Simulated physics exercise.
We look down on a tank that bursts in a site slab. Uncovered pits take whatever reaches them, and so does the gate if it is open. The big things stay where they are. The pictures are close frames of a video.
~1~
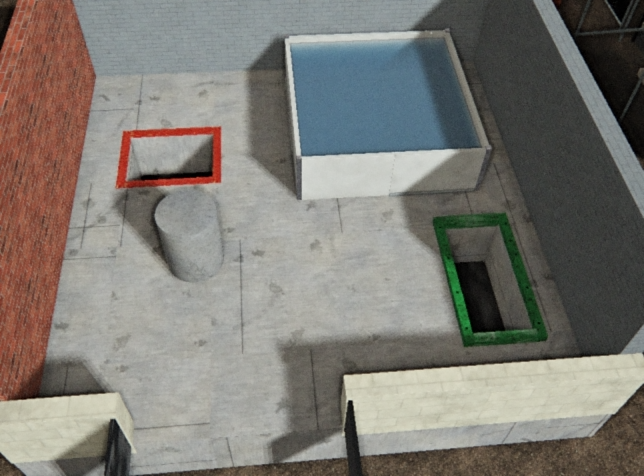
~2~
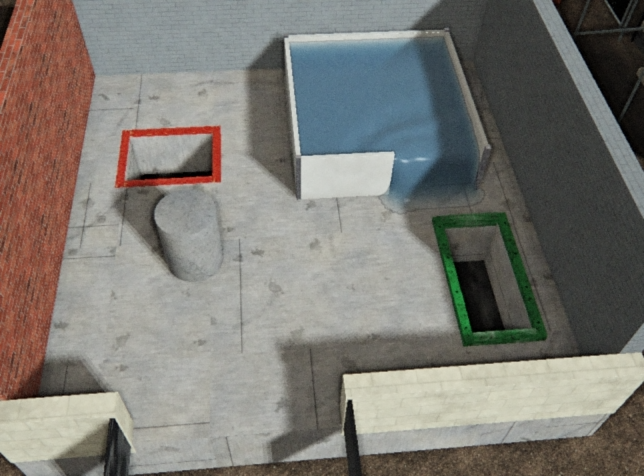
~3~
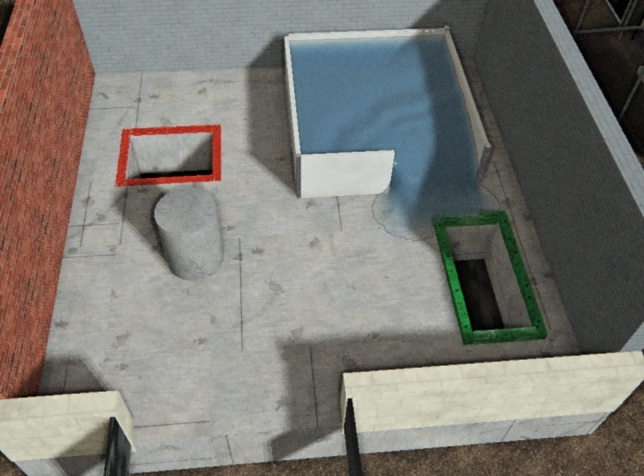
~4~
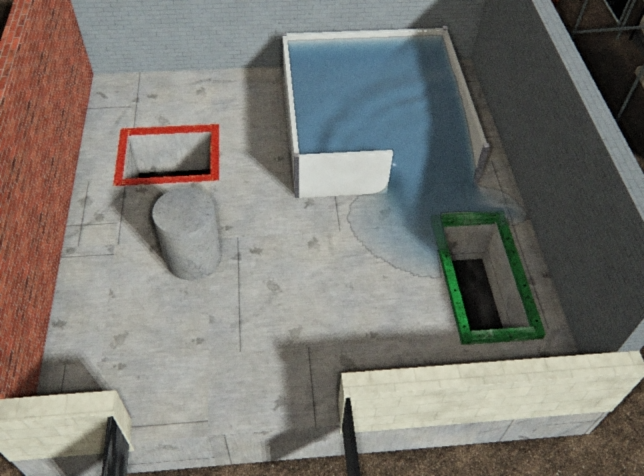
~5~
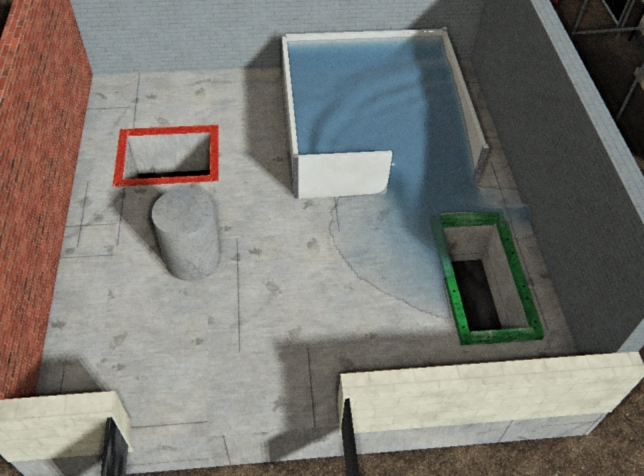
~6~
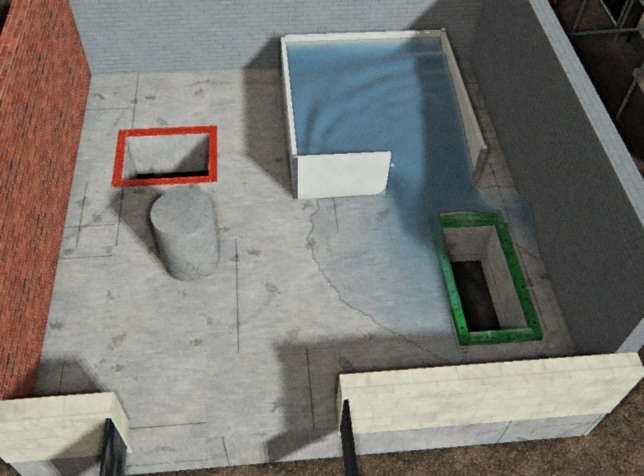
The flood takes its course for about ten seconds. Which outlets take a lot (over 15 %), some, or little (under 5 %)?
One by one: The gate takes from 5 to 15 %; the green pit takes above 15 %; the red pit takes not even 5 %.
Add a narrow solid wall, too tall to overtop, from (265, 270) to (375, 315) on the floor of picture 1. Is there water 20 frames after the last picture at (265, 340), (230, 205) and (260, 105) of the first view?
One after the other: Awash, covered, not flooded.
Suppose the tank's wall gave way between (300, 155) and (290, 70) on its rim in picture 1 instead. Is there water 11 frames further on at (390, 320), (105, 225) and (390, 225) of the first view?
One after the other: Clear, under water, dry.
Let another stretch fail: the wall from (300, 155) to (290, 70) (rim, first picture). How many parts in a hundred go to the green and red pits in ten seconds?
Roughly, in per cent: Green 0, red 55.
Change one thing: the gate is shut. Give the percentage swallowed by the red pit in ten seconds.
Parts in a hundred: Red 8.
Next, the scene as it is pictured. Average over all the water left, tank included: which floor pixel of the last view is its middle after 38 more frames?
Close to (356, 196).
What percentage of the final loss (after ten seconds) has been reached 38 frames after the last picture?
Close to 80 %.
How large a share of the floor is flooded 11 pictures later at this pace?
I make it 35 per cent.
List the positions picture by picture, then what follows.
In the first picture, still water in the water tank at (380, 93).
In the second picture, the front is at (388, 203), out from the gap at (434, 175).
In the third picture, the front is at (403, 233), out from the gap at (433, 176).
In the fourth picture, the front is at (419, 270), out from the gap at (431, 178).
In the fifth picture, water pours out at (430, 178) and has run to (442, 310).
In the sixth picture, water pours out at (429, 179) and has run to (451, 356).
A moment on, water covers 25 % of the floor; the gate 0 %, the green pit 8 %, the red pit 0 %.
Next, water covers 35 % of the floor; the gate 1 %, the green pit 15 %, the red pit 0 %.
Then, water covers 50 % of the floor; the gate 3 %, the green pit 22 %, the red pit 0 %.
Later, water covers 65 % of the floor; the gate 8 %, the green pit 30 %, the red pit 0 %.
In the end, water covers 90 % of the floor; the gate 13 %, the green pit 33 %, the red pit 3 %.
